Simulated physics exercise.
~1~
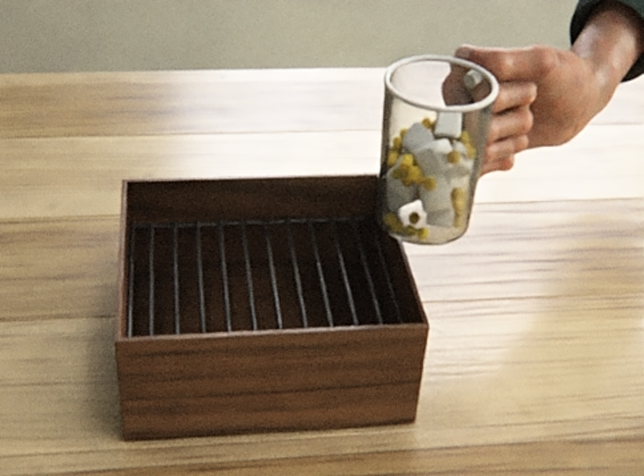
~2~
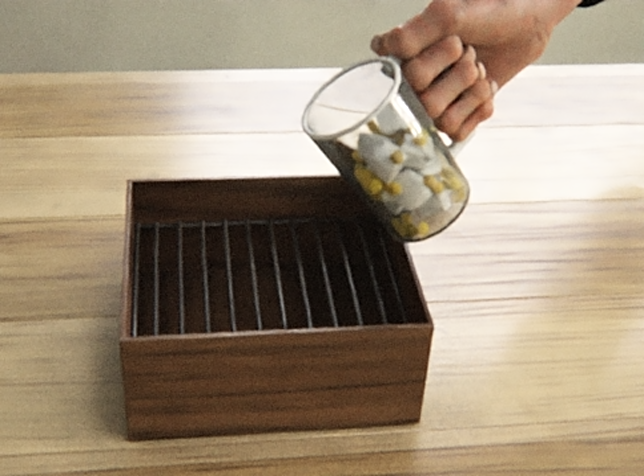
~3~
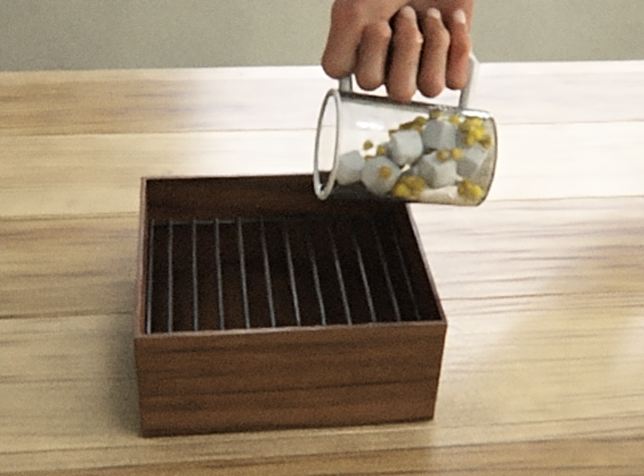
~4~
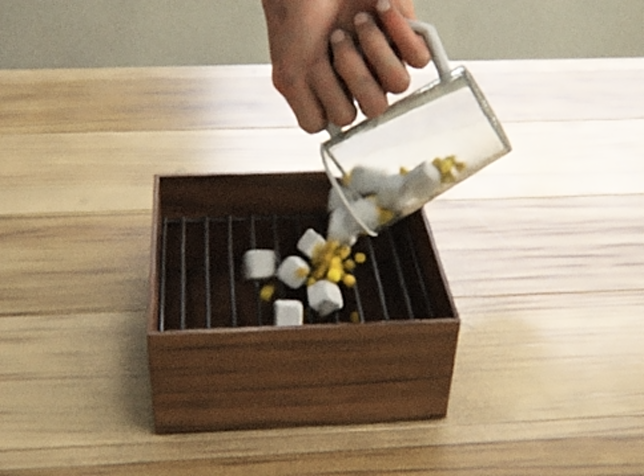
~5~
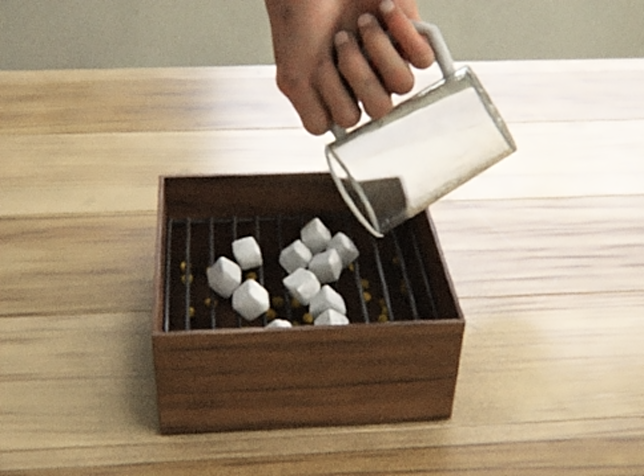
The video shows a hand tilting a clear cup of white and yellow pieces over a brown box with a wire rack, then tipping the mix out. The white pieces come to rest on the wires, while the smaller yellow ones drop through and end up beneath the rack.
